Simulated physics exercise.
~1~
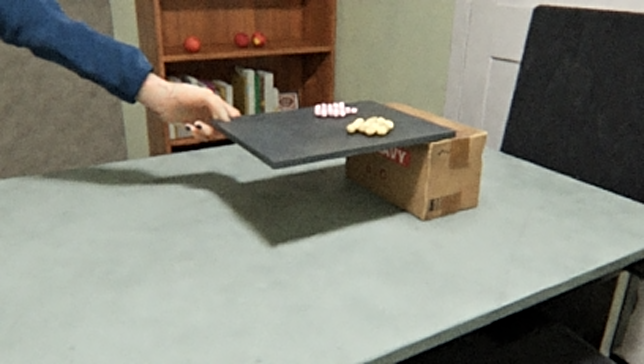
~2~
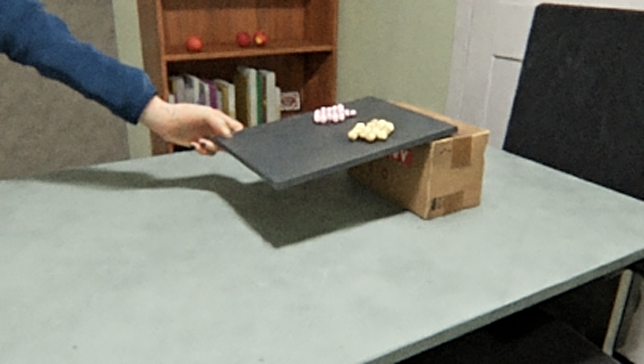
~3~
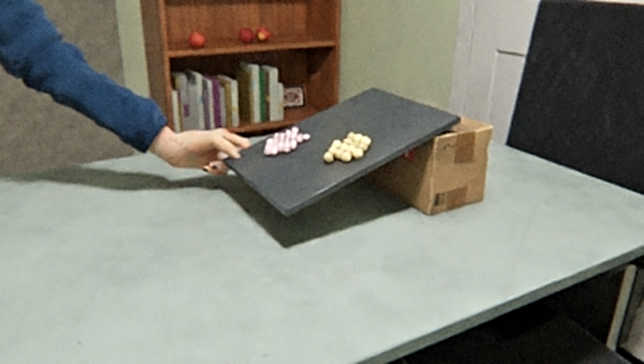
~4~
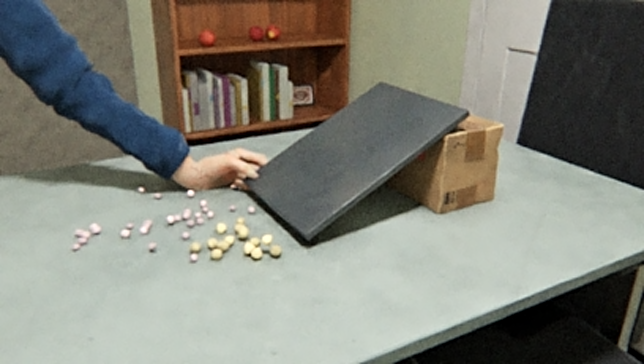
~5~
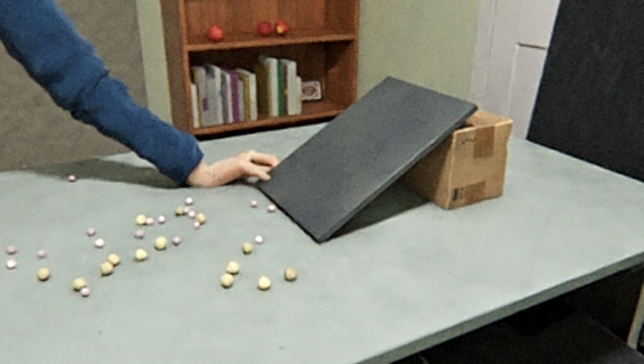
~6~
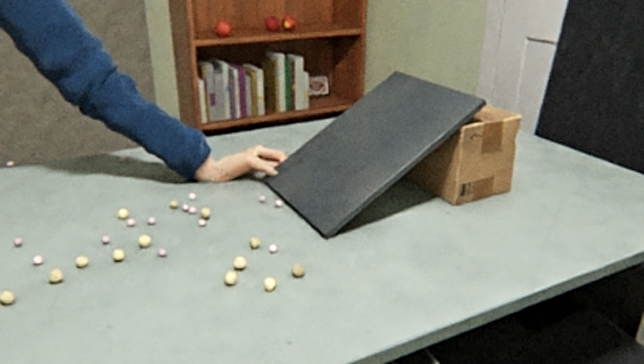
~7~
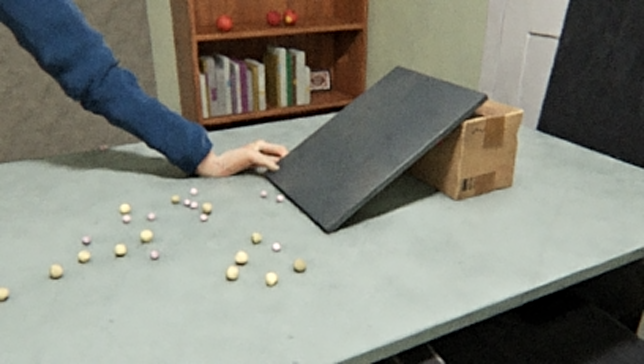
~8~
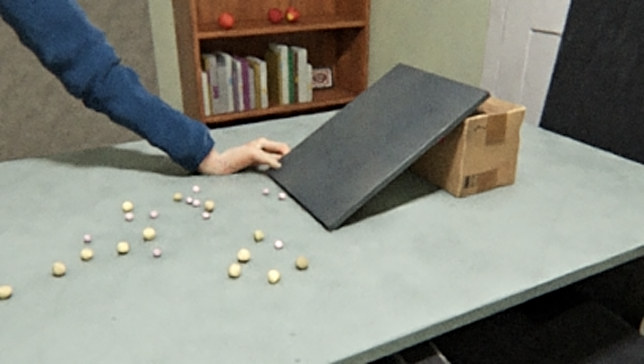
On a grey-green table, a hand lowering a dark board propped on a cardboard box, spilling pink and yellow balls leftward.
